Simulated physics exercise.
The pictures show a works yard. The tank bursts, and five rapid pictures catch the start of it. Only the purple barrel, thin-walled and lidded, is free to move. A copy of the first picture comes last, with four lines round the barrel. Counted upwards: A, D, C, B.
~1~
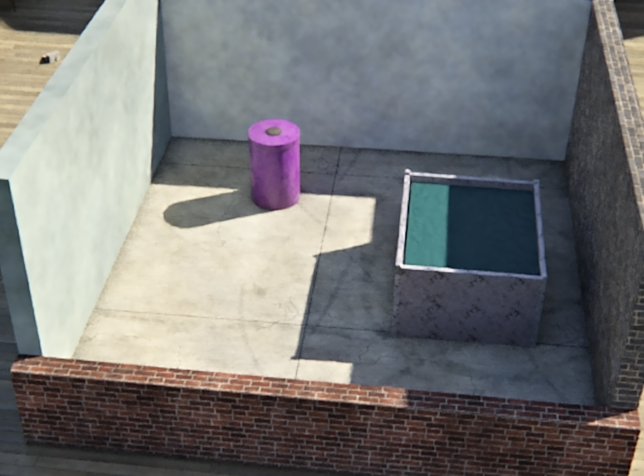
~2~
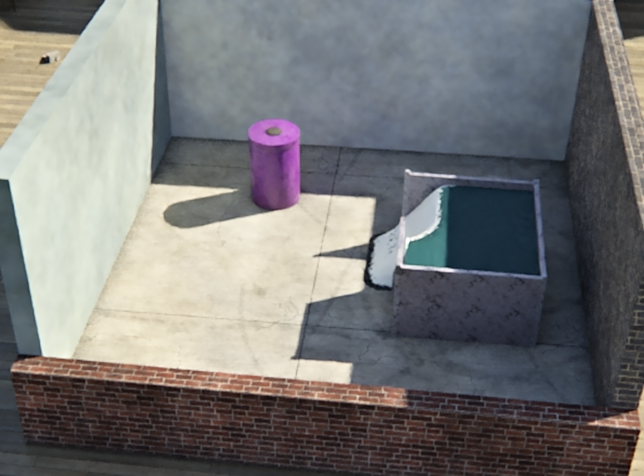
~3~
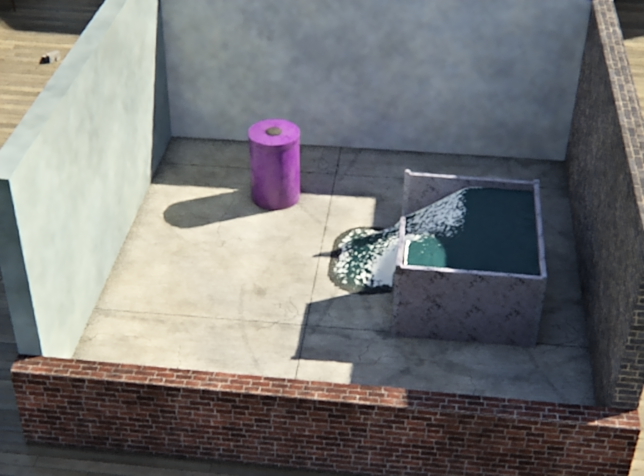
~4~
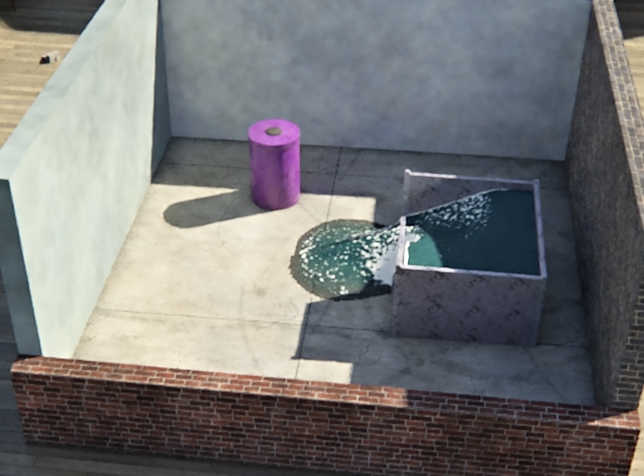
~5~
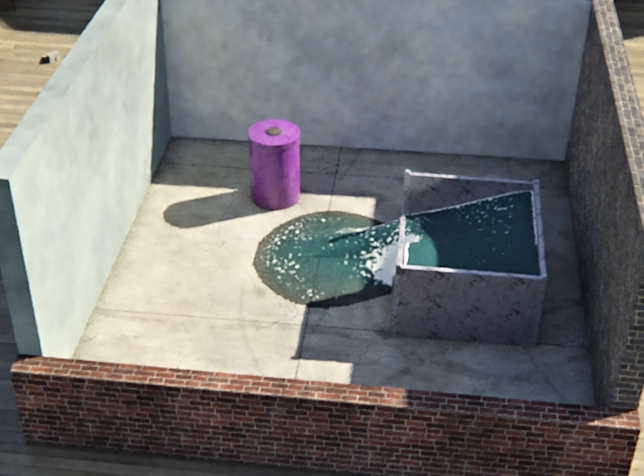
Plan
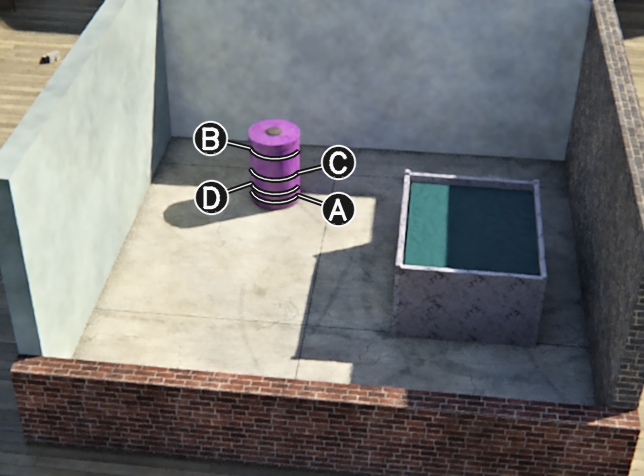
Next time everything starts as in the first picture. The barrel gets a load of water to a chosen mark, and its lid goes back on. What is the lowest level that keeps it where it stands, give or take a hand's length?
Choose C.
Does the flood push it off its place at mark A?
Yes, it does.
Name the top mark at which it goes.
D it is.
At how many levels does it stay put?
Two of the four.
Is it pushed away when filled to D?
Yes.
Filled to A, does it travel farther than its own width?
Yes, clearly.
In white, A at (272, 202); B at (271, 158); C at (271, 180); D at (272, 194); from the bottom up A, D, C, B.
With A, it is pushed about twice its own width away.
With B, it does not move.
With C, it does not move.
With D, it is pushed about half its own width away.
